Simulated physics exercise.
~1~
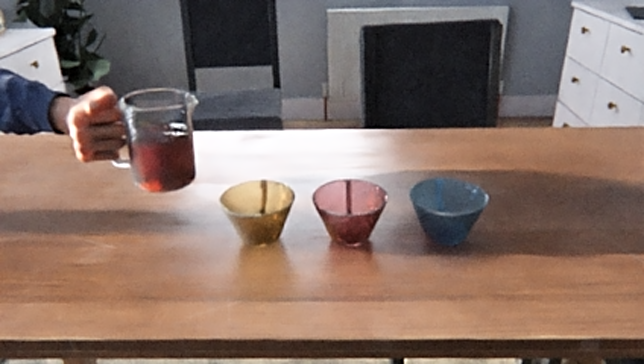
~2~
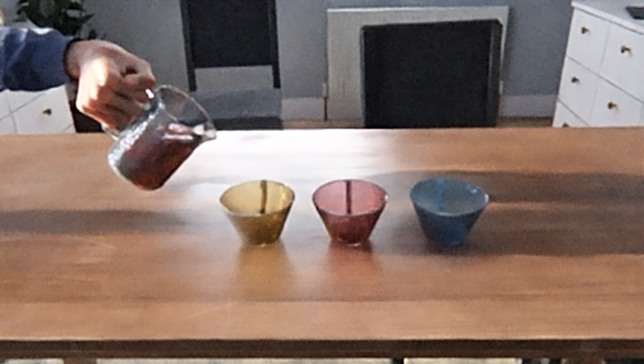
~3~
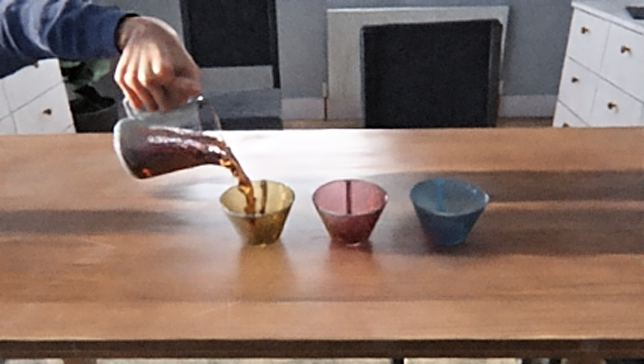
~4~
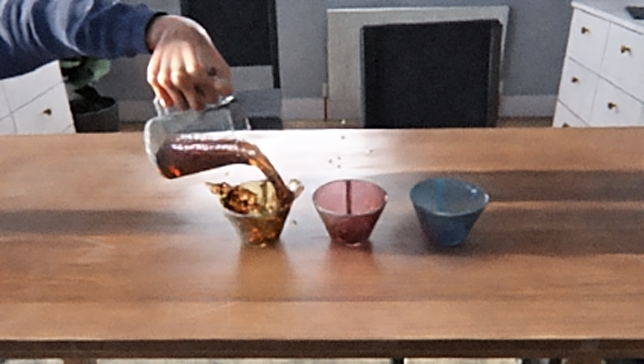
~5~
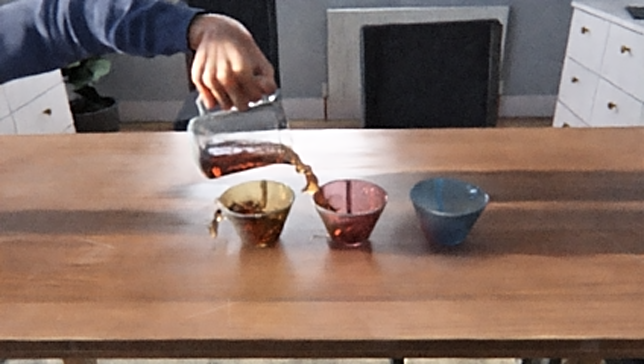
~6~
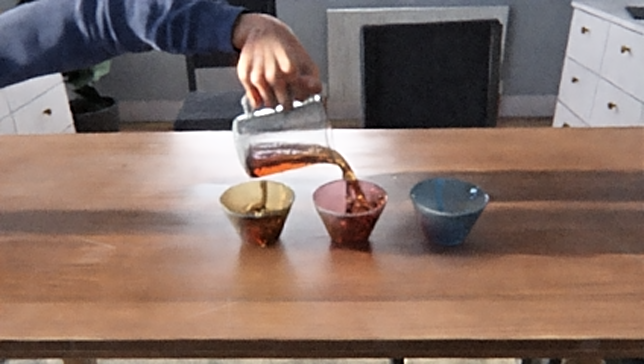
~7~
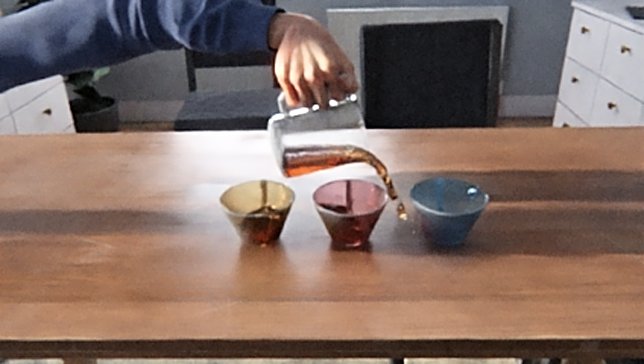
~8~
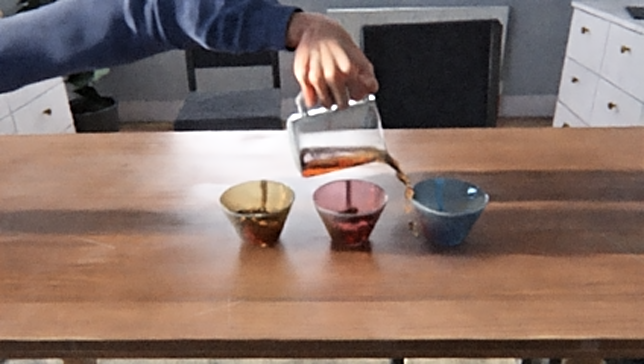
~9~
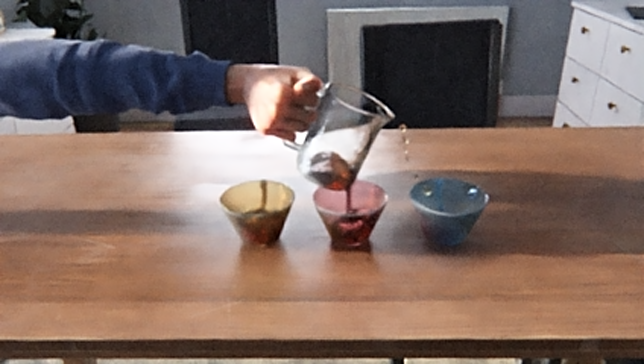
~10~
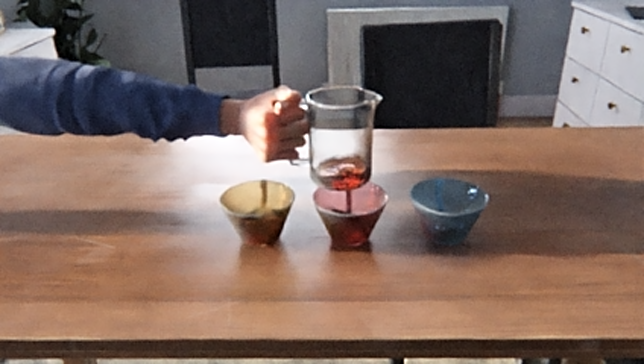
The clip shows a hand tilting a glass pitcher of reddish-brown tea and pouring rightward across yellow, pink and blue cups in a row, splashing some outside the yellow cup, before tipping the pitcher upright above the pink cup with a little tea left inside.
